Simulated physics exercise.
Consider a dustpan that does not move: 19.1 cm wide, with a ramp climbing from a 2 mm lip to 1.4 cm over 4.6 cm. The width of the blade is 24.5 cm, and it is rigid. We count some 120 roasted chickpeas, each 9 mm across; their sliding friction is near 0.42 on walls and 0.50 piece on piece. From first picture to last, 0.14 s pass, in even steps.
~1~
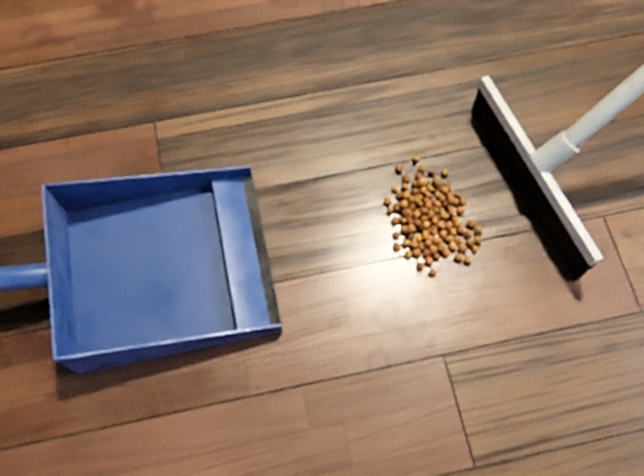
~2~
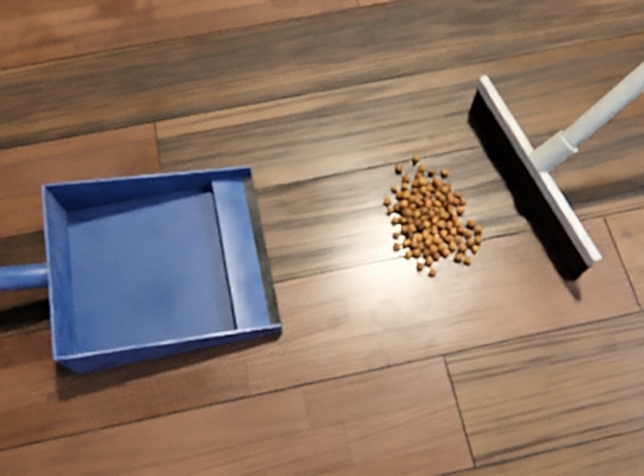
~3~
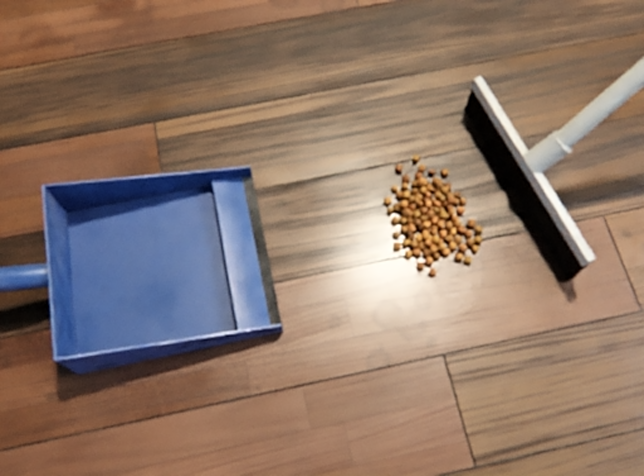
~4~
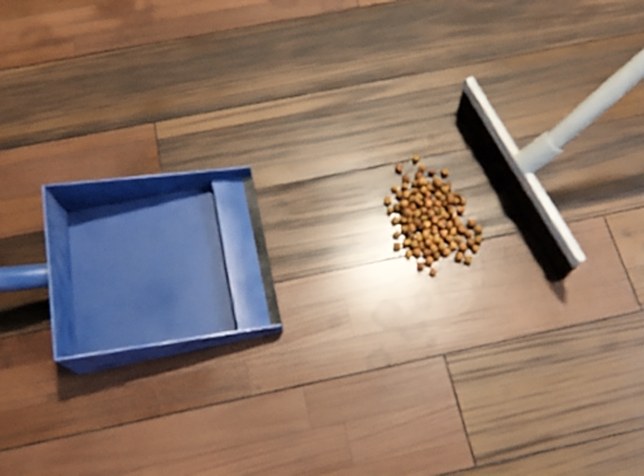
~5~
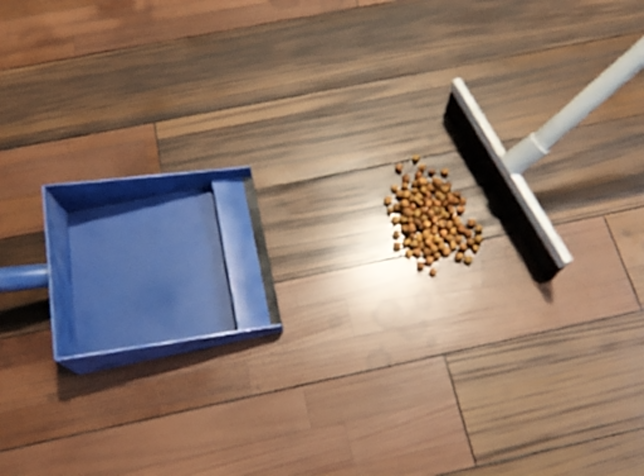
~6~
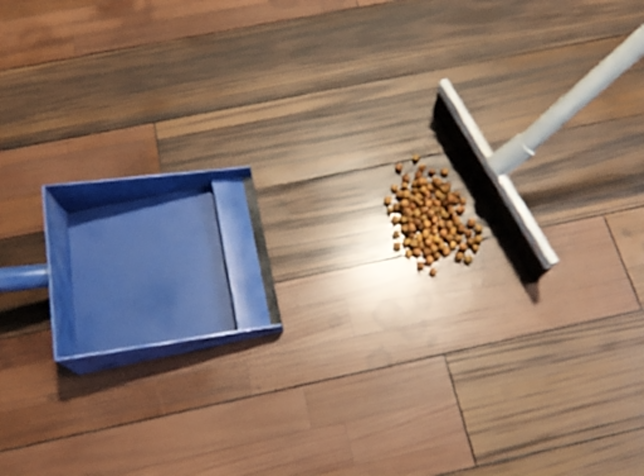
The video shows a blue dustpan lying still on a wooden floor, with a small pile of roasted chickpeas to its right. A broom with a pale handle slides left toward the pile, which stays in place.
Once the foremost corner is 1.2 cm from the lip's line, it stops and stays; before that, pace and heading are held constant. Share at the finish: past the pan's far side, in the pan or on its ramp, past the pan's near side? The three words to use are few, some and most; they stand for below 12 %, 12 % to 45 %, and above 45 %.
Past the pan's far side: Few, in the pan or on its ramp: Few, past the pan's near side: Few.
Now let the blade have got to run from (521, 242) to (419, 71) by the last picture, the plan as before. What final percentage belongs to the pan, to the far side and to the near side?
You'd see pan at 5, far at 15 and near at 5.
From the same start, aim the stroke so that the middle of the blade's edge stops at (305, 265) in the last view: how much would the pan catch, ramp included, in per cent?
That comes to near 15 percent.
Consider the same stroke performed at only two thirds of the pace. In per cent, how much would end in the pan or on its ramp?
It would be around 5 per cent.
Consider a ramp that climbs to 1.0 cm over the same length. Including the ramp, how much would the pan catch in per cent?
That would give something like 10 per cent.
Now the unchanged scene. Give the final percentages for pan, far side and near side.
Far: 0; pan: 5; near: 5 (percent).
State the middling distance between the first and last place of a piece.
Somewhere around 18 centimetres.
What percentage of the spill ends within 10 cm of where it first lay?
0 percent, roughly.
Then, 0.21 s after the last picture, middle of the blade 15 cm from the lip; 0 % over the lip, far side 0 %, near side 0 %.
Then, 0.34 s after the last picture, middle of the blade 7 cm from the lip; 0 % over the lip, far side 0 %, near side 5 %.
Then, 0.61 s after the last picture, middle of the blade 4 cm from the lip; 5 % over the lip, far side 0 %, near side 5 %.
In the end, far side 0 %, pan 5 %, near side 5 %, in front of the lip or behind the blade 85 %.
